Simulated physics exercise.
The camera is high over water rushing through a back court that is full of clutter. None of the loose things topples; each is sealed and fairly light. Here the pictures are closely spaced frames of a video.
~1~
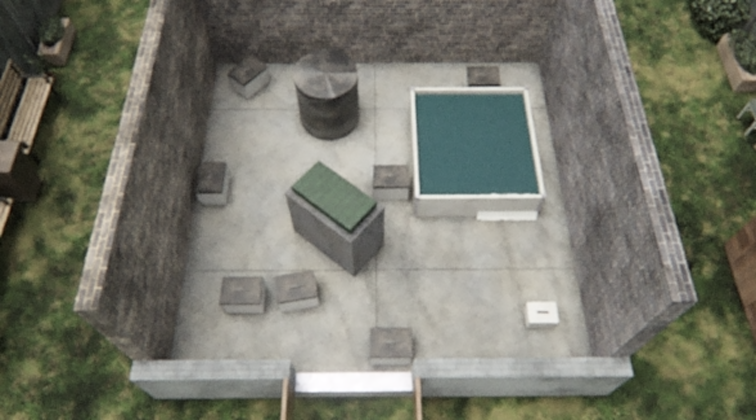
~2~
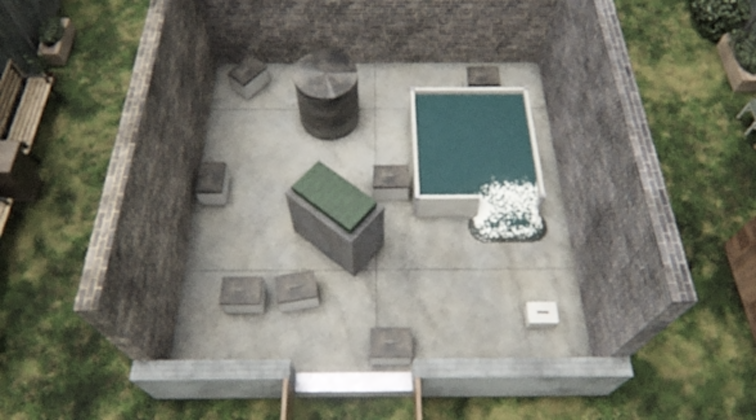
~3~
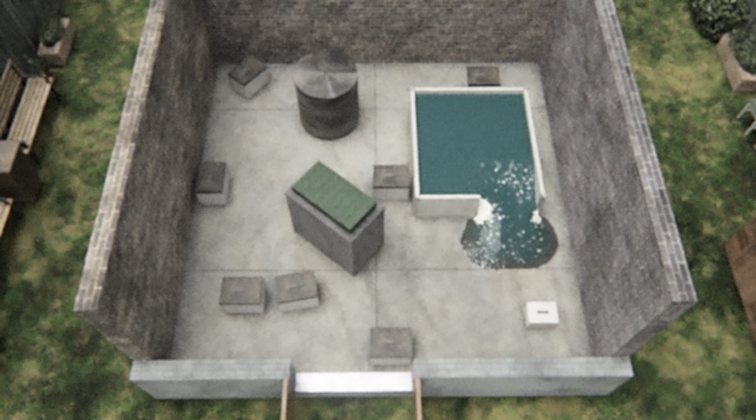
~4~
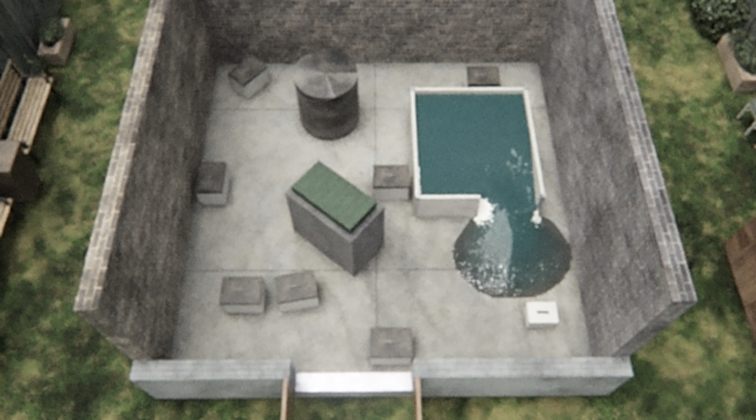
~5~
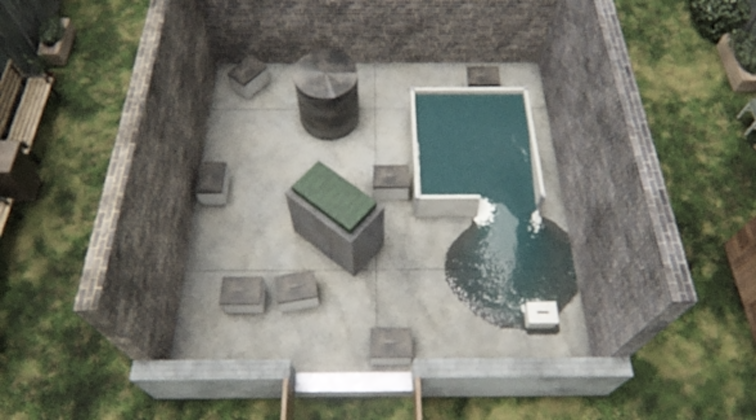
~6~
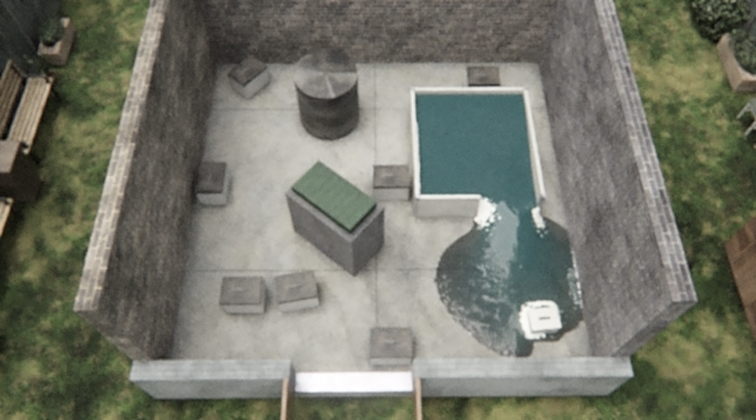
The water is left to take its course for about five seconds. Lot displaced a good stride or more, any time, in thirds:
Share shifted well: Middle, a third to two thirds.
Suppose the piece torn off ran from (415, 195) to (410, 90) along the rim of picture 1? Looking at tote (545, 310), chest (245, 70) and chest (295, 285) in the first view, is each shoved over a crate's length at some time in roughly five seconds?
As listed: Not that far, pushed that far, no.
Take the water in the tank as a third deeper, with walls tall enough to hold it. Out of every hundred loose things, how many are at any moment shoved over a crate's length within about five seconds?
Around 60 in a hundred.
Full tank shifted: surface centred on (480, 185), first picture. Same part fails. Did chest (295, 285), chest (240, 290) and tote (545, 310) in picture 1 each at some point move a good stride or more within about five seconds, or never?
Well, the first one got driven a long way, the second got driven a long way, and the third got driven a long way.
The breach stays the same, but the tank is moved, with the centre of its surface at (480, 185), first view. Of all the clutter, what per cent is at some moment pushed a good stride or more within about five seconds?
Estimate: Close to 50 per cent.
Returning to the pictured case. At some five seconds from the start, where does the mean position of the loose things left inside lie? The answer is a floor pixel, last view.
Estimate: Close to (283, 203) px.
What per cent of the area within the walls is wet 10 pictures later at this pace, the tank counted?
About 30 percent.
A moment on, 1 of 8 are well off their spots; 0 afloat.
Next, 1 of 8 are well off their spots; 1 afloat.
Later, 2 of 8 are well off their spots; 1 afloat.
In the end, 4 of 8 are well off their spots, and 4 have been at some point; 2 afloat.
